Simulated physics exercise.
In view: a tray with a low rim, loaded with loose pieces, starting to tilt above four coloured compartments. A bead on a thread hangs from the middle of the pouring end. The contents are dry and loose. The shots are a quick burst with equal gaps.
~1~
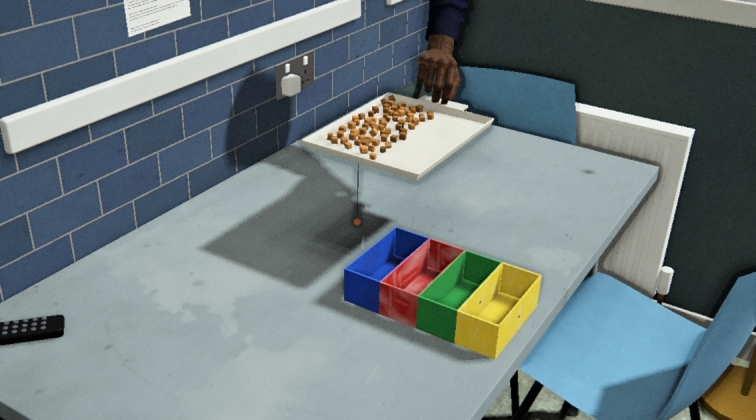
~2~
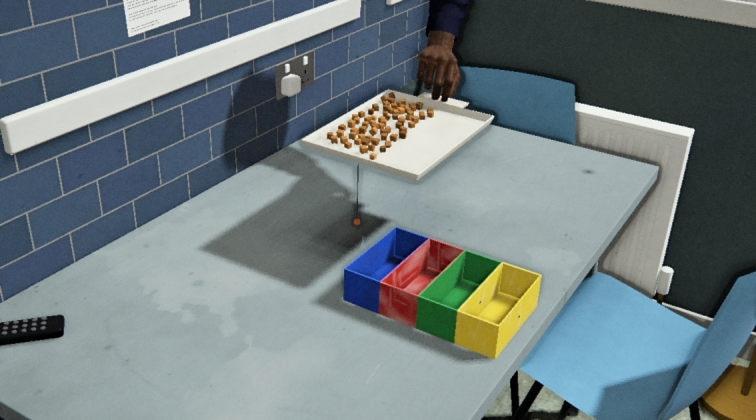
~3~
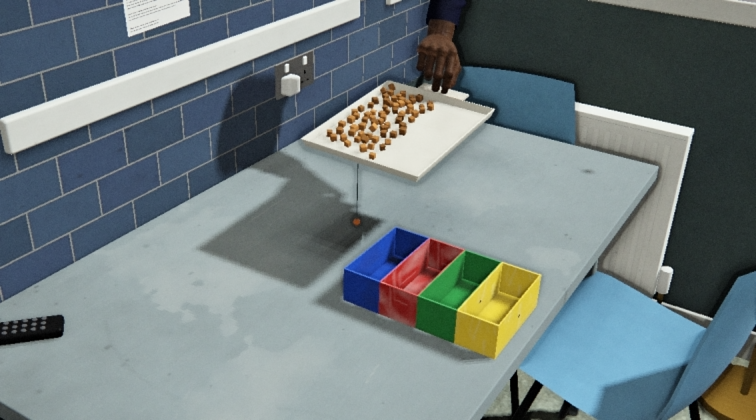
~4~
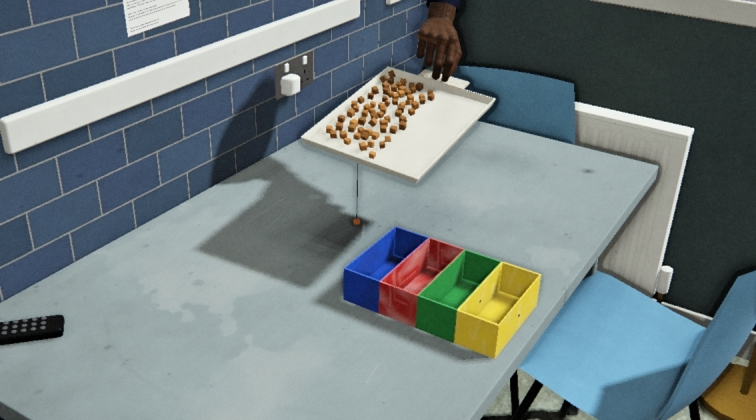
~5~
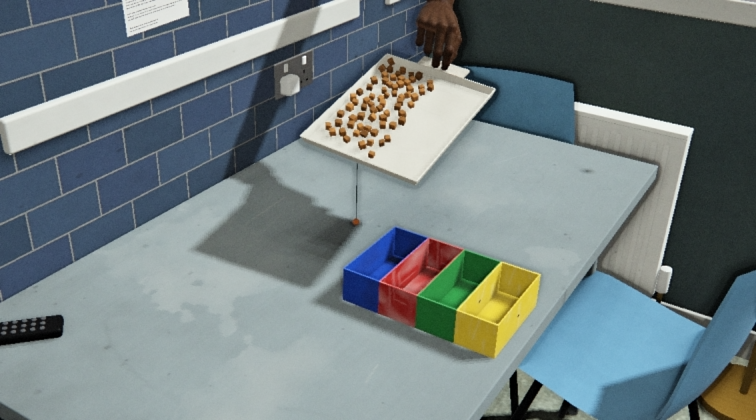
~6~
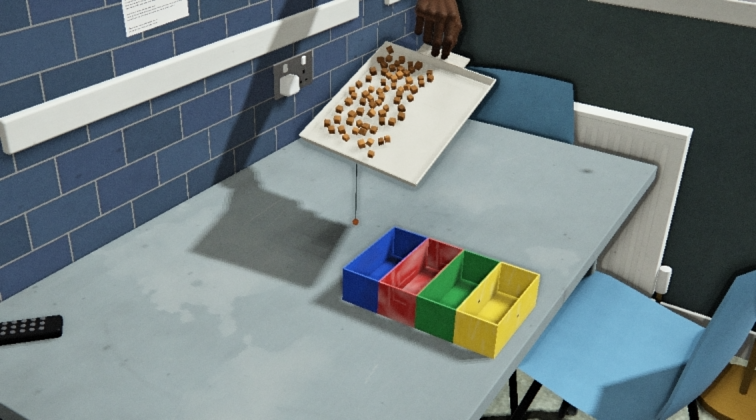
We see a hand gripping the far edge of a white tray of small brown cubes above a grey table with blue, red, green and yellow compartments; the hand rises, gradually tilting the tray while the cubes stay on it.
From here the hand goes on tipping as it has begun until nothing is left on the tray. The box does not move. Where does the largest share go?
It favours the blue compartment.
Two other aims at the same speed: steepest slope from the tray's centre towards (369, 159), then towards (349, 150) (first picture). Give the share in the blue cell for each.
The first gives 10 %, the second 0 %.
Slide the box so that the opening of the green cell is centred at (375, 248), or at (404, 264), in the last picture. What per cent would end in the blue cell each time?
About 0 and 10 per cent.
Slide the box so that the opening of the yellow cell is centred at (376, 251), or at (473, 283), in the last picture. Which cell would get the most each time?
First yellow, then the cell in red.
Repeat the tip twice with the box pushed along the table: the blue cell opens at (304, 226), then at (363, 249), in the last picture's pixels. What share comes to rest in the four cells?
The first gives 90 %, the second 80 %.
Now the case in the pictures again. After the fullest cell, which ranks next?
The runner-up: That red cell.
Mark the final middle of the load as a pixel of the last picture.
Close to (370, 288).
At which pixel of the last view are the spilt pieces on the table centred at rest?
Near (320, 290).
Soon, tray tipped steeply; nearly all on the tray; a small part falling or outside the box.
A while on, tray tipped past a quarter turn; a stray few on the tray; about a third in the blue cell; about a quarter in the red cell; about a third falling or outside the box.
Towards the end, tray tipped past a quarter turn; about half in the blue cell; about a quarter in the red cell; about a third falling or outside the box.
Finally, tray tipped past a quarter turn; about half in the blue cell; about a quarter in the red cell; none in the yellow cell; none in the green cell; about a third outside the box.
